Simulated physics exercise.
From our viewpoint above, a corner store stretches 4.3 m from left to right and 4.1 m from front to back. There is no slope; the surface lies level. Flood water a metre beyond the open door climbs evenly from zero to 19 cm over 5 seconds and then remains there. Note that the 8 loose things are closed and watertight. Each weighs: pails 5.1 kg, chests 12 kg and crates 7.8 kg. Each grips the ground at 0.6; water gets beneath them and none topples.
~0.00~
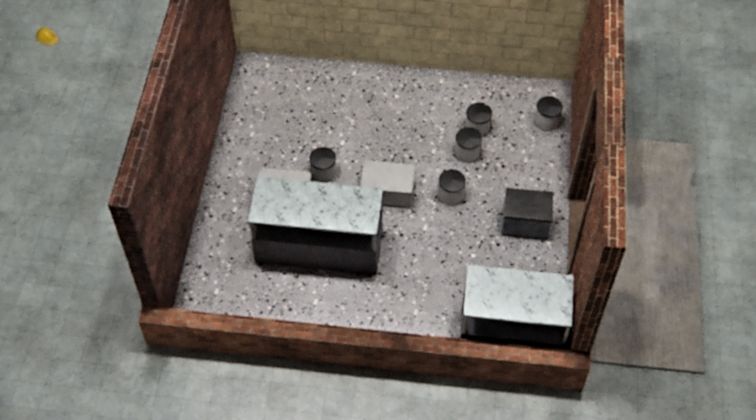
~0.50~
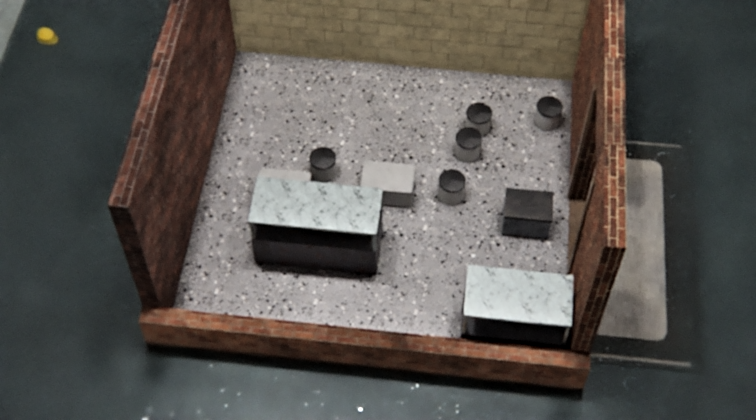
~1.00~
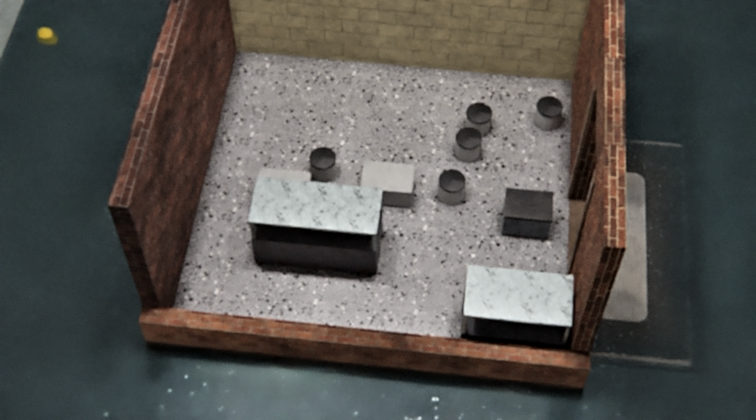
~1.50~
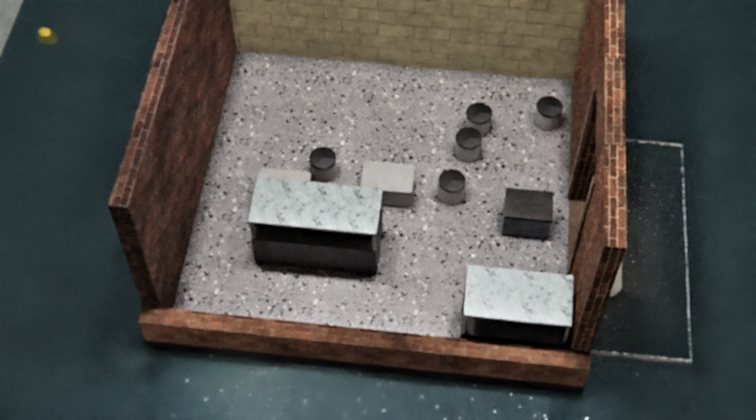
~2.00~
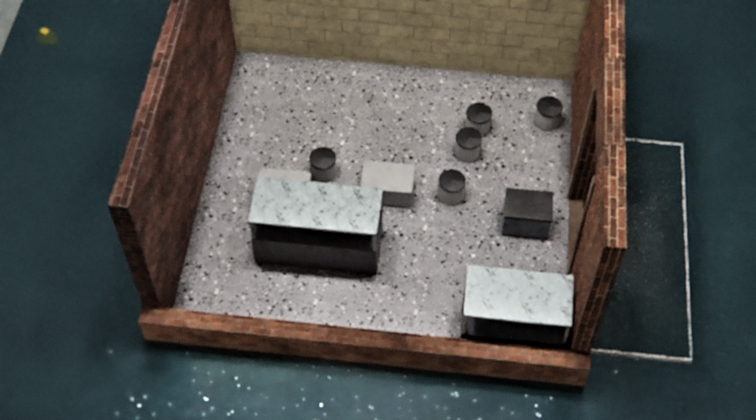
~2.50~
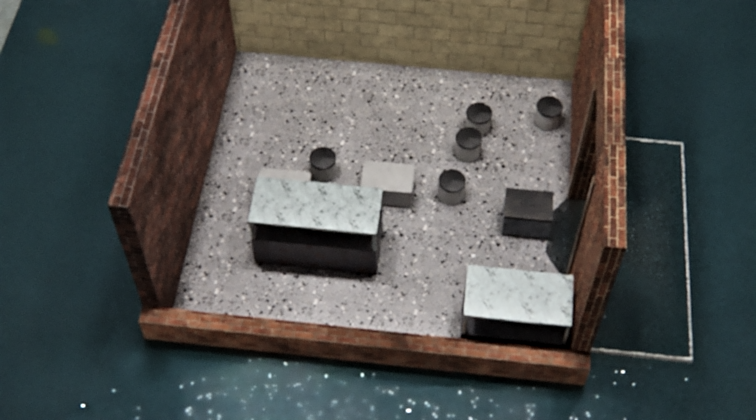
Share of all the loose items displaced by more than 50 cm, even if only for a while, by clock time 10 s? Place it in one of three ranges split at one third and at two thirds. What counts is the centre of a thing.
It's going to be a fair part, a third to two thirds.
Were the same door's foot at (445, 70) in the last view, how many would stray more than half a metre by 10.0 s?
Then it comes to 6 of them.
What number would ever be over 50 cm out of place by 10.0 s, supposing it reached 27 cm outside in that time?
Then 6.
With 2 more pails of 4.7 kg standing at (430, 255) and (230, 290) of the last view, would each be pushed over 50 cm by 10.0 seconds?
Order as asked - beyond the cutoff and beyond the cutoff.
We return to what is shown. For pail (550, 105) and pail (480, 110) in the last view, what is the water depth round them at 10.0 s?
First roughly 2 cm, second roughly 3 cm.
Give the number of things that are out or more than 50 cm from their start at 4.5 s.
I count 0.
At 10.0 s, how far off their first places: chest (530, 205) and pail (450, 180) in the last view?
Respectively 200 and 250 centimetres.
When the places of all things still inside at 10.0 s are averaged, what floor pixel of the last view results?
They're centred close to (361, 132).
After 3.5 s 0 of 8 are over 50 cm from their spots; 0 afloat.
After 4.5 s 0 of 8 are over 50 cm from their spots; 0 afloat.
After 7.0 s 2 of 8 are over 50 cm from their spots; 1 afloat.
After 10.0 s 4 of 8 are over 50 cm from their spots, and 4 have been at some point; 3 afloat.
